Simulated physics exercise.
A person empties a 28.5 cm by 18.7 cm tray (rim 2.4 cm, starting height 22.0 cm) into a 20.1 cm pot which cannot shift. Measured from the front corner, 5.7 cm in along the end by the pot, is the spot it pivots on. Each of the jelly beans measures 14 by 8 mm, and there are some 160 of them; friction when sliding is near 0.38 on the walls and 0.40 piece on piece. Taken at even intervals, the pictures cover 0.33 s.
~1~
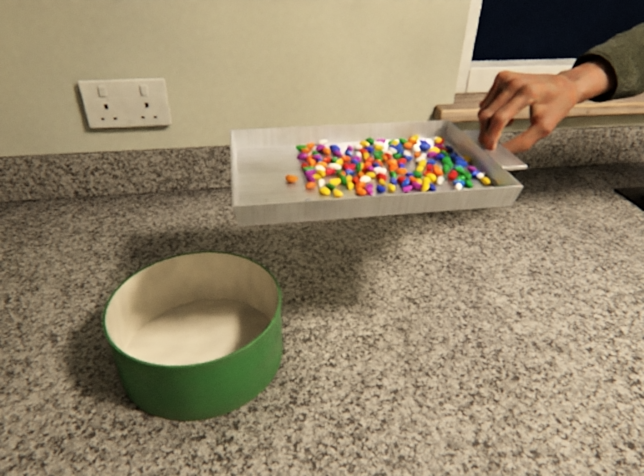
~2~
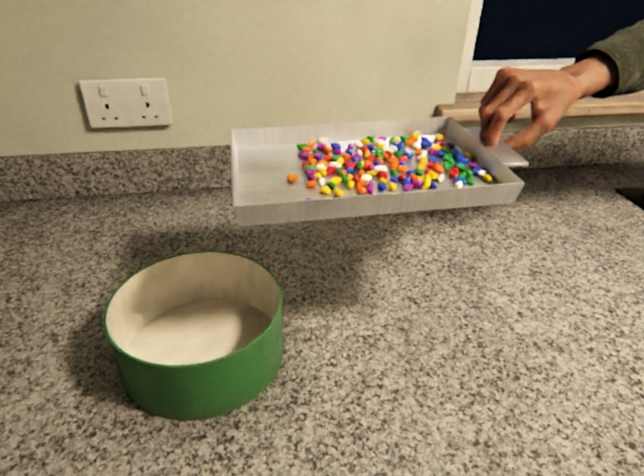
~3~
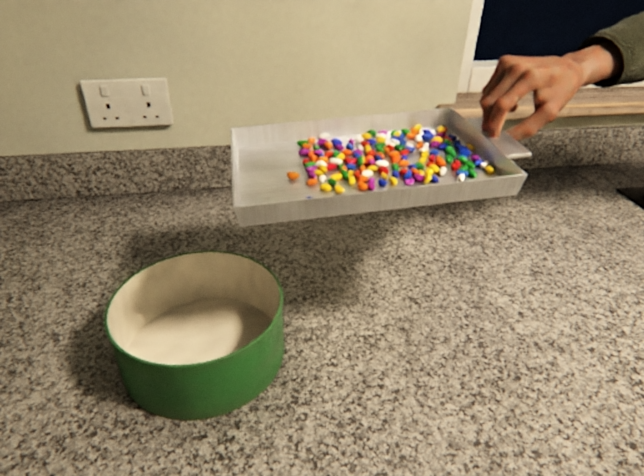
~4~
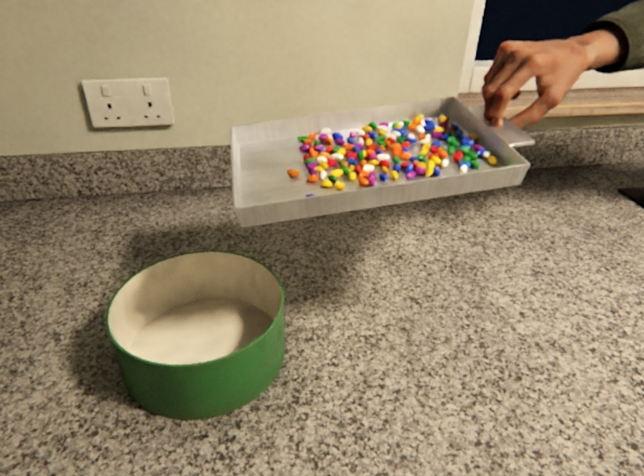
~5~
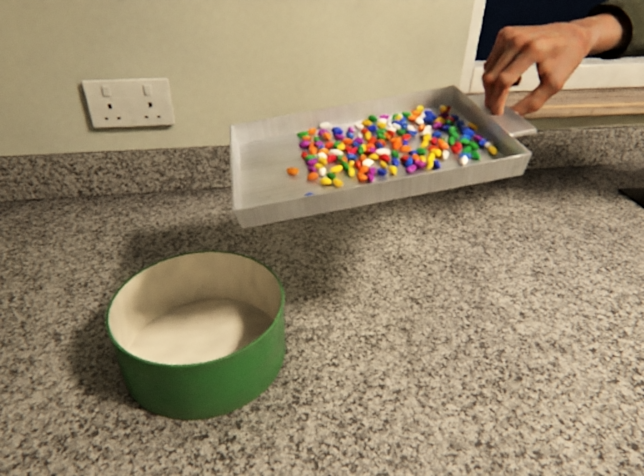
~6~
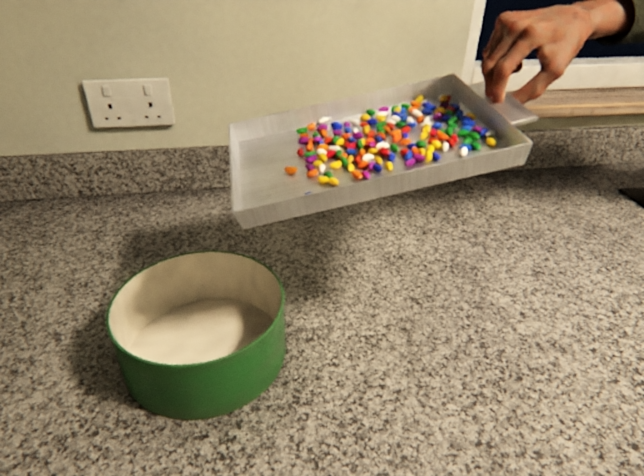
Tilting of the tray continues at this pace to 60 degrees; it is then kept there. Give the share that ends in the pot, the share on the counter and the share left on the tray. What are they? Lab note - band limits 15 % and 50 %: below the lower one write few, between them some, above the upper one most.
Pot = few; counter = few; tray = most.
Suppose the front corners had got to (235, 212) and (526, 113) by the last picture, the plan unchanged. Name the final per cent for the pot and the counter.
Pot 25; counter 0.
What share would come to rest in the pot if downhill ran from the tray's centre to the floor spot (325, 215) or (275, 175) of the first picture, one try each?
That would be close to 0 per cent and then close to 0 per cent.
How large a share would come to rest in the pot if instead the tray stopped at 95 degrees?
I'd put it at close to 100 per cent.
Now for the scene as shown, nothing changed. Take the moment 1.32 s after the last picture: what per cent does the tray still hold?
Load share: Around 95%.
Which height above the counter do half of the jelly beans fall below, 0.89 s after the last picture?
I'd put it near 24 cm.
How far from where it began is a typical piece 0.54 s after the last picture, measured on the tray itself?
Displacement on the tray: Roughly 10 cm.
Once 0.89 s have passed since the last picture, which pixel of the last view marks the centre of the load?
Somewhere about (252, 180) in the last view.
Then, 0.54 s after the last picture, tilt 35 degrees; the tray holds 100 %, the pot 0 %.
Then, 0.89 s after the last picture, tilt 50 degrees; the tray holds 100 %, the pot 0 %.
Then, 1.32 s after the last picture, tilt 60 degrees; the tray holds 95 %, the pot 5 %.
In the end, pot 5 %, counter 0 %, tray 95 %.
